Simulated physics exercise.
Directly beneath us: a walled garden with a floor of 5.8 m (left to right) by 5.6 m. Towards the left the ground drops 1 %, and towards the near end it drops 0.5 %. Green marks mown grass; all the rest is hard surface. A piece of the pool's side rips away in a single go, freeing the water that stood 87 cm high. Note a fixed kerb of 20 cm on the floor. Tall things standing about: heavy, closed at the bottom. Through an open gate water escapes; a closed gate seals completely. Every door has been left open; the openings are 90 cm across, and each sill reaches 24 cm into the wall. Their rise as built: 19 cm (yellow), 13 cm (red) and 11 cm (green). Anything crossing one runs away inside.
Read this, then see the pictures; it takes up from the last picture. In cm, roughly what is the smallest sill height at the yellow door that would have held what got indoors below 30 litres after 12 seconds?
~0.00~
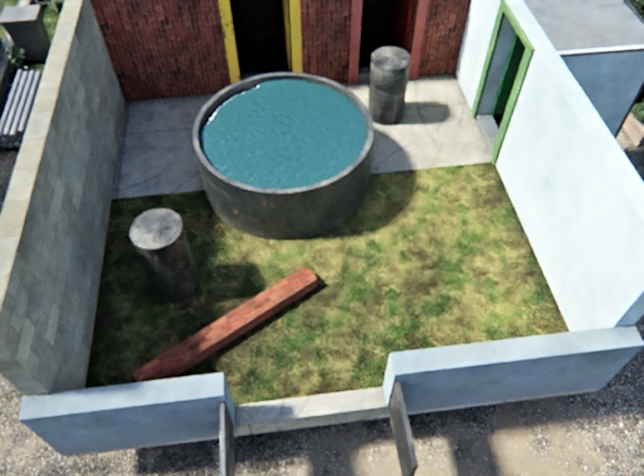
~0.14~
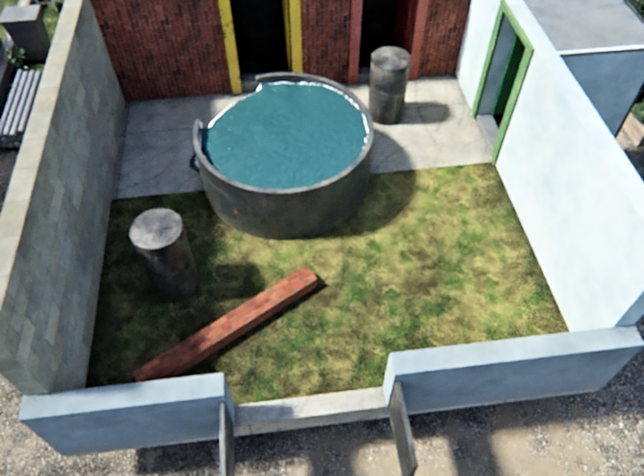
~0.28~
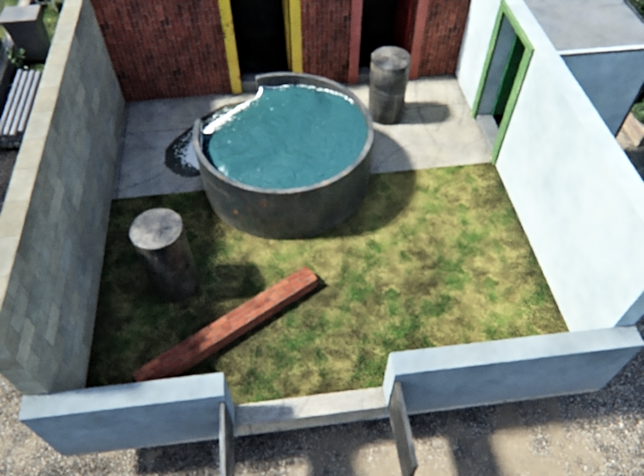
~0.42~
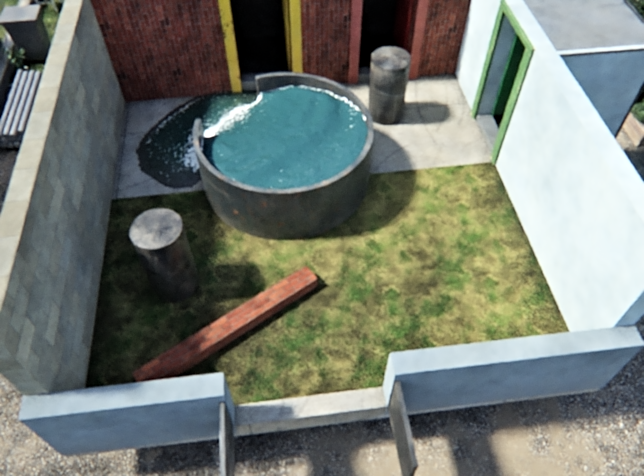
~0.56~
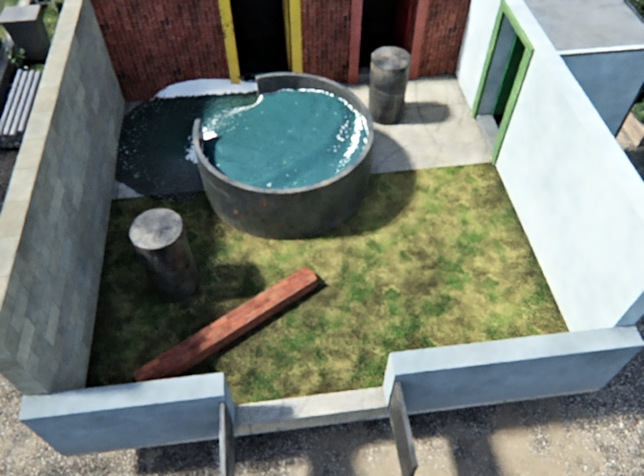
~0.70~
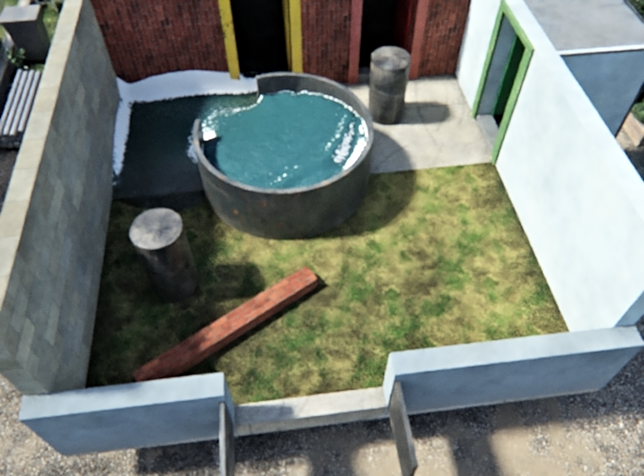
17 cm.
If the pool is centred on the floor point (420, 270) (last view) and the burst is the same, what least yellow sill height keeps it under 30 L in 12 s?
You'd need some 21 cm.
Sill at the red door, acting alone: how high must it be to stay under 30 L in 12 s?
Door red, min height approx. 9.0 cm.
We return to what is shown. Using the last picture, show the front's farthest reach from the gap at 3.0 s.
Near (82, 423).
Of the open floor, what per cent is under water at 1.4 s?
I'd say near 20 percent.
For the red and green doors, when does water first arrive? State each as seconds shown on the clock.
It reaches red at 1.6 s, and green at 3.4 s.
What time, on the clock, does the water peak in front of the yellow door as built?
At roughly 3.2 s.
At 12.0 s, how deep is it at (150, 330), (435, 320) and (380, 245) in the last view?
Some 15, 12 and 11 cm.
After 1.4 s water covers 20 % of the floor, deepest (72 cm) near (126, 102); 16 cm at the yellow door, 4 litres in over its 19 cm sill.
After 3.0 s water covers 50 % of the floor, deepest (39 cm) near (123, 123); 20 cm at the yellow door, 13 litres in over its 19 cm sill.
After 12.0 s water covers 95 % of the floor, deepest (17 cm) near (180, 411); 9 cm at the yellow door, 21 litres in over its 19 cm sill.
At the yellow door as built, the water arrived by 0.6 s and peaked near 20 cm at 3.2 s.
With a sill of 15.5 cm, 45 litres would have come in within the 12 s; with 21 cm, 13 litres. So under 30 litres takes about 17 cm.
